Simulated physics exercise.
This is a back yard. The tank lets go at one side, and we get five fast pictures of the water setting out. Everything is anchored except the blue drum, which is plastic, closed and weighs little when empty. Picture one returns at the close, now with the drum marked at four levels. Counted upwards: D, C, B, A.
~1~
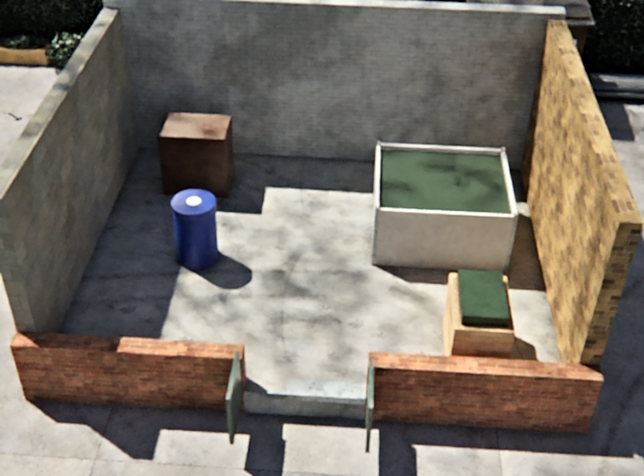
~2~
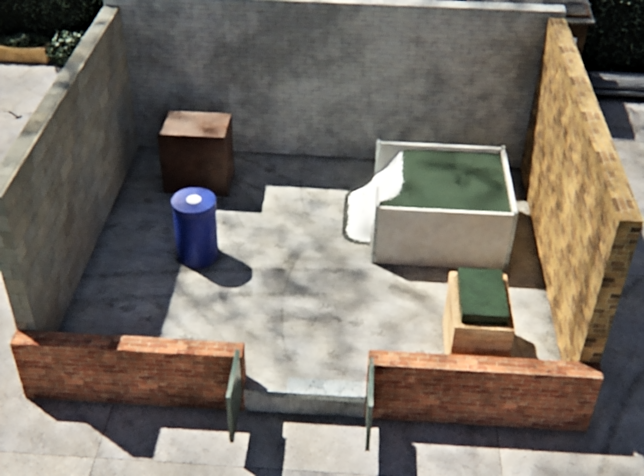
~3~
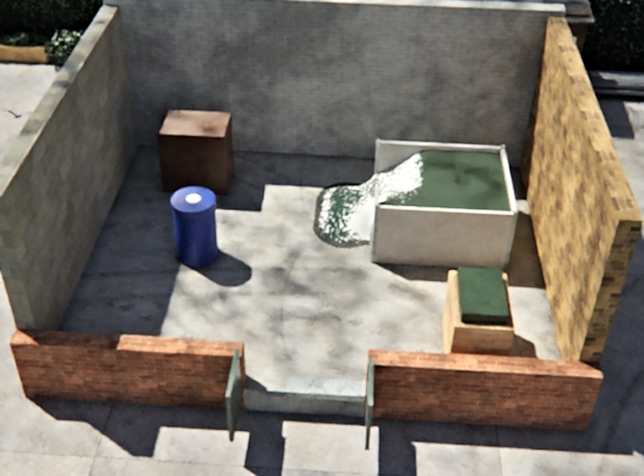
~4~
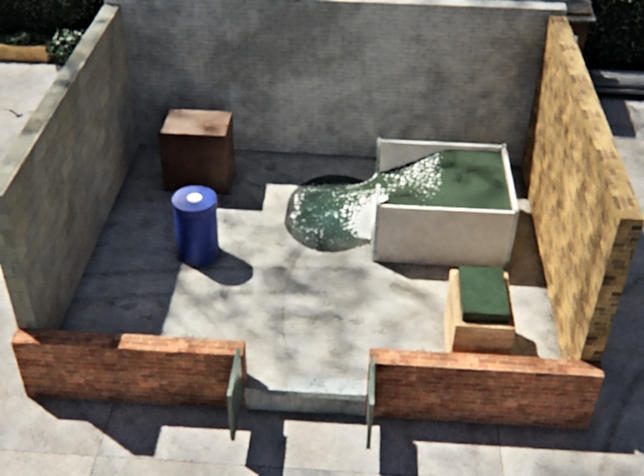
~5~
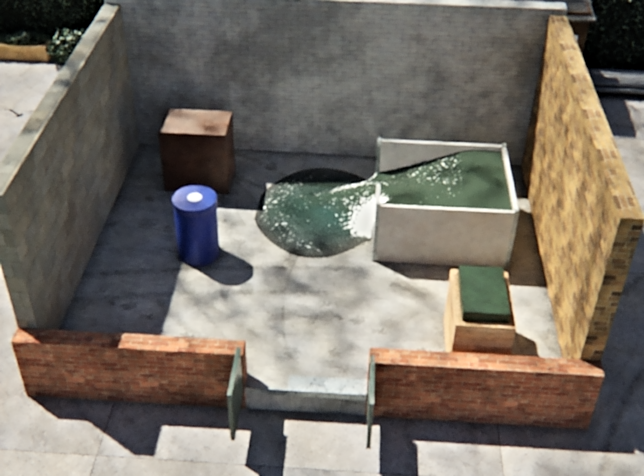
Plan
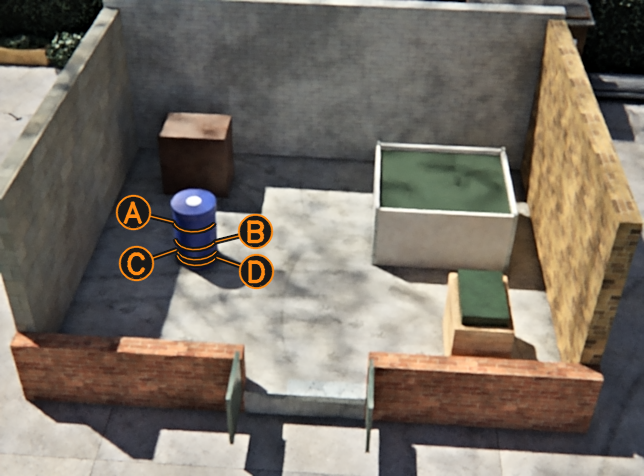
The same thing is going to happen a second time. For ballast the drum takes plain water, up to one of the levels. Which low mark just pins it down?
B is the one.
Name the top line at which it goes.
C.
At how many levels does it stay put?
Two.
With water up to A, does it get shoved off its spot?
No, that is safe.
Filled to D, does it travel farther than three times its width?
Yes, it does.
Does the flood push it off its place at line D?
Yes.
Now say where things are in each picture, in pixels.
Lid of the blue drum at (193, 202); tank full, its middle at (443, 183); open gate at (306, 351).
Water covers 2 % of the ground and is seen nearest the drum at (351, 228).
Water covers 4 % of the ground and is seen nearest the drum at (319, 227).
Water covers 7 % of the ground and is seen nearest the drum at (290, 224).
Lid of the blue drum at (194, 198); water covers 11 % of the ground and is seen nearest the drum at (263, 225).
On the marked copy, A at (191, 231); B at (192, 249); C at (193, 259); D at (194, 265); from the bottom up D, C, B, A.
With A, it does not move.
With B, it does not move.
With C, it is pushed about its own width away.
With D, it is pushed about 5 times its own width away.
